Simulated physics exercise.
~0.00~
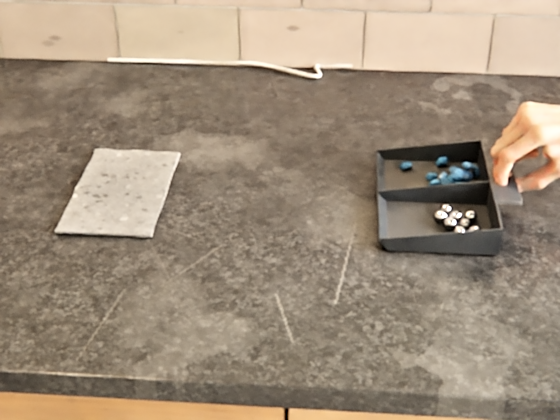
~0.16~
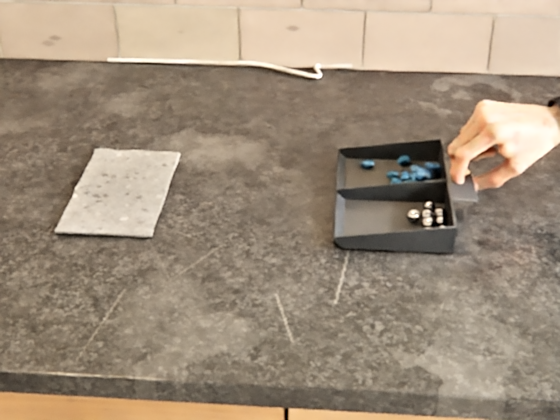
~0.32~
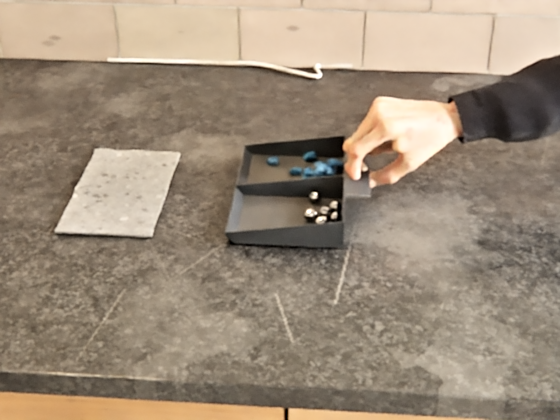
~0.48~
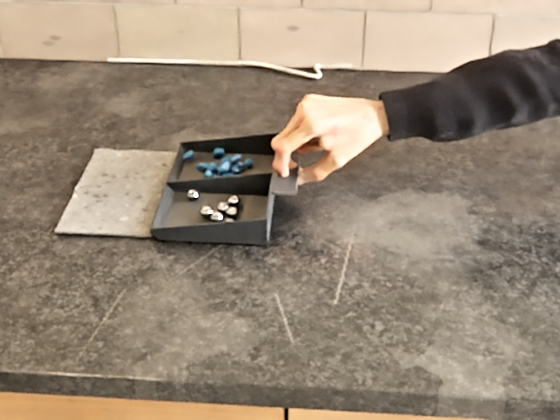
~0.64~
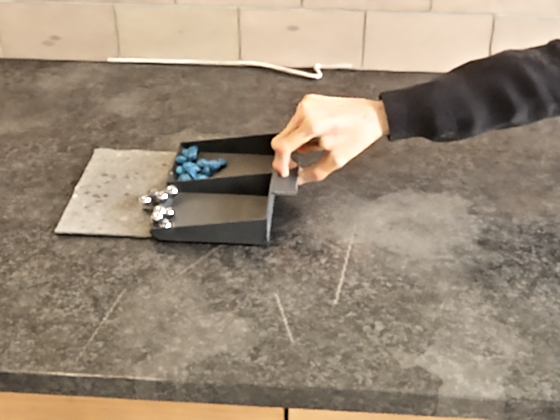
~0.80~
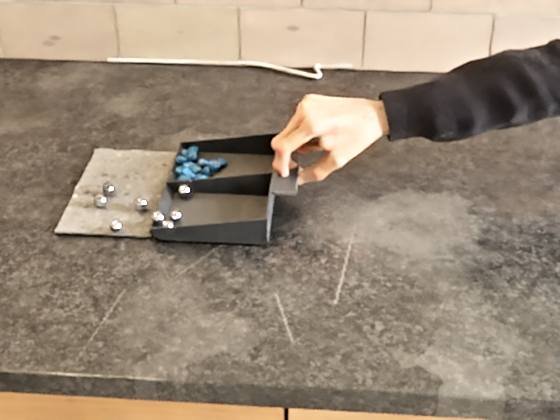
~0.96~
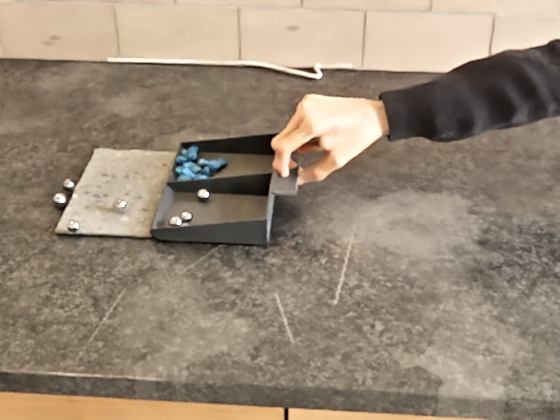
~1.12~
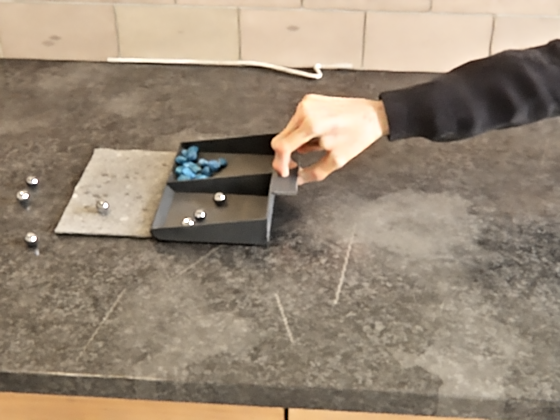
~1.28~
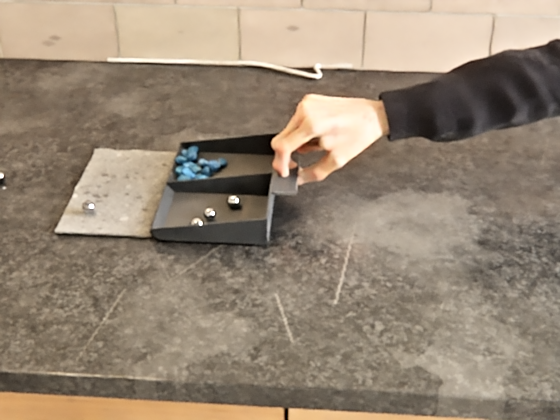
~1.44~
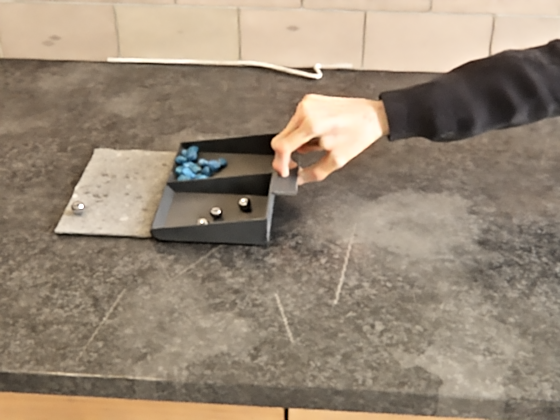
On a dark countertop, a hand slides a divided tray left against a slab, spilling some silvery pieces while blue ones stay inside.
